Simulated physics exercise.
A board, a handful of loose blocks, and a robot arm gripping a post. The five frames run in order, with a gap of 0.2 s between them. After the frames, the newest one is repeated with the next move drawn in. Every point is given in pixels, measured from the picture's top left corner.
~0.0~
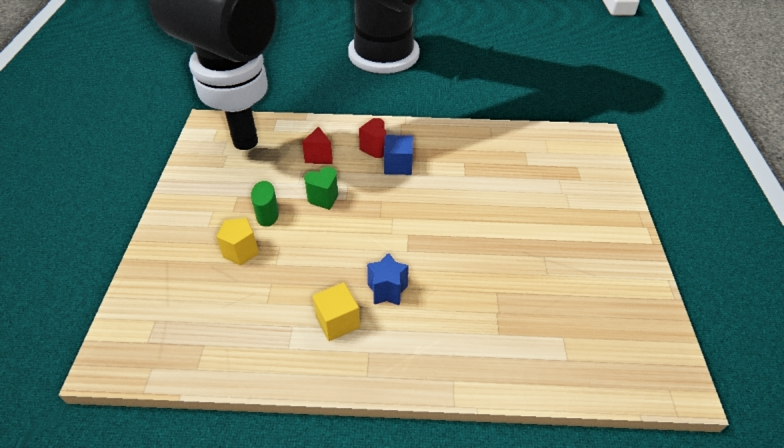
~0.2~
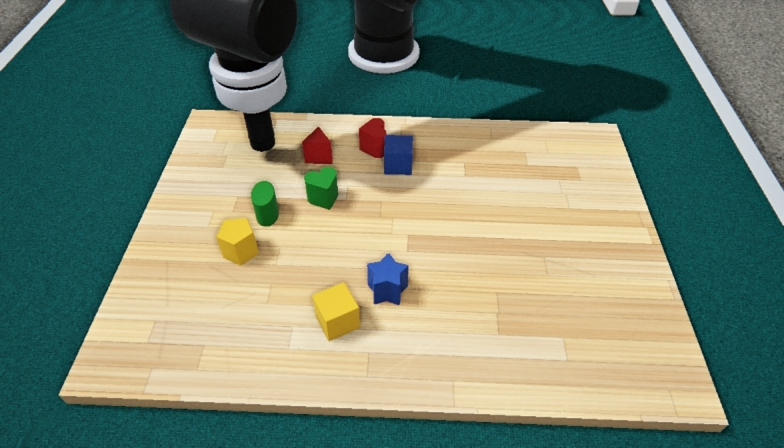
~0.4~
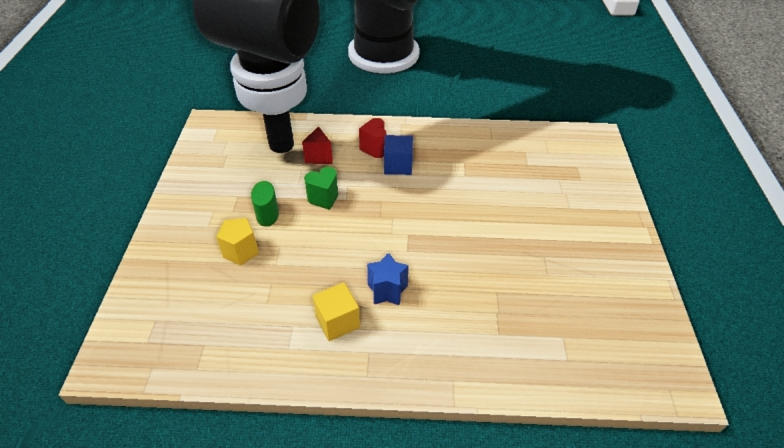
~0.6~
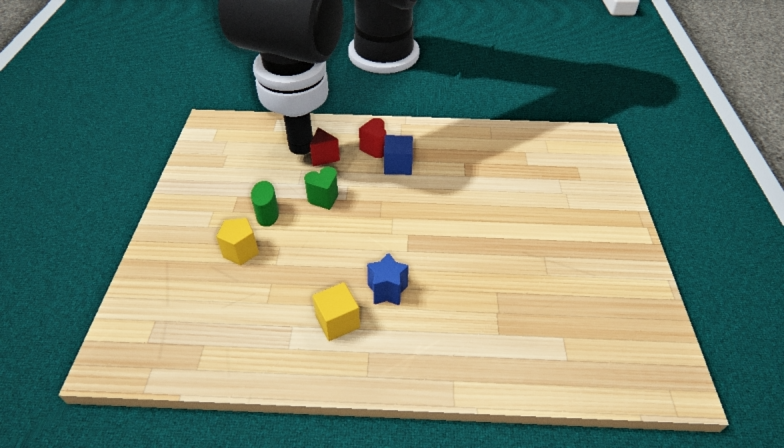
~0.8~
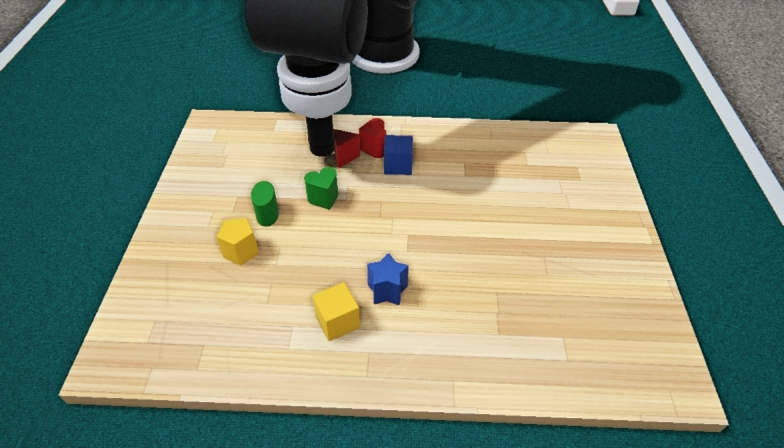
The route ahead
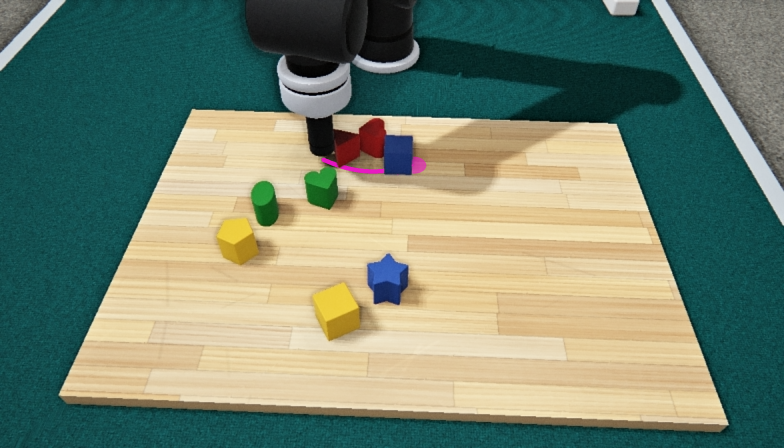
A robot arm moved its dark post to the right along the far side of a wooden board of colored blocks, then pushed the red triangular block rightward, closer to the other red block.
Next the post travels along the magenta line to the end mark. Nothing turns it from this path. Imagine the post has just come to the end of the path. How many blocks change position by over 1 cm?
I count three at least.
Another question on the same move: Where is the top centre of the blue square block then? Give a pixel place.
My best guess is (441, 137).
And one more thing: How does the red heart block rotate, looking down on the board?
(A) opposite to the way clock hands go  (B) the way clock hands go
Answer: A.
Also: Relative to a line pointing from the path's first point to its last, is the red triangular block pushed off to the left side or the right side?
It will end up to the left.
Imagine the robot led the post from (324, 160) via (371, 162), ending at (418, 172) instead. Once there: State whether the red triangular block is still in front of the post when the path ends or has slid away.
It lies beside or behind the post.
The drawn path runs from (324, 160) by way of (351, 169) and (383, 171) to (414, 165).
On the path given first. One third of the way, post at (351, 159); red triangular block at (370, 140), turned 35° anticlockwise; red heart block at (381, 124), turned 20° anticlockwise.
Two thirds of the way, post at (383, 160); red triangular block at (393, 136), turned 35° anticlockwise; red heart block at (383, 123), turned 40° anticlockwise; blue square block at (415, 142).
At the end, post at (414, 154); green heart block not moved; red triangular block at (411, 130), turned 80° anticlockwise; red heart block at (383, 123), turned 40° anticlockwise; blue square block at (441, 137).
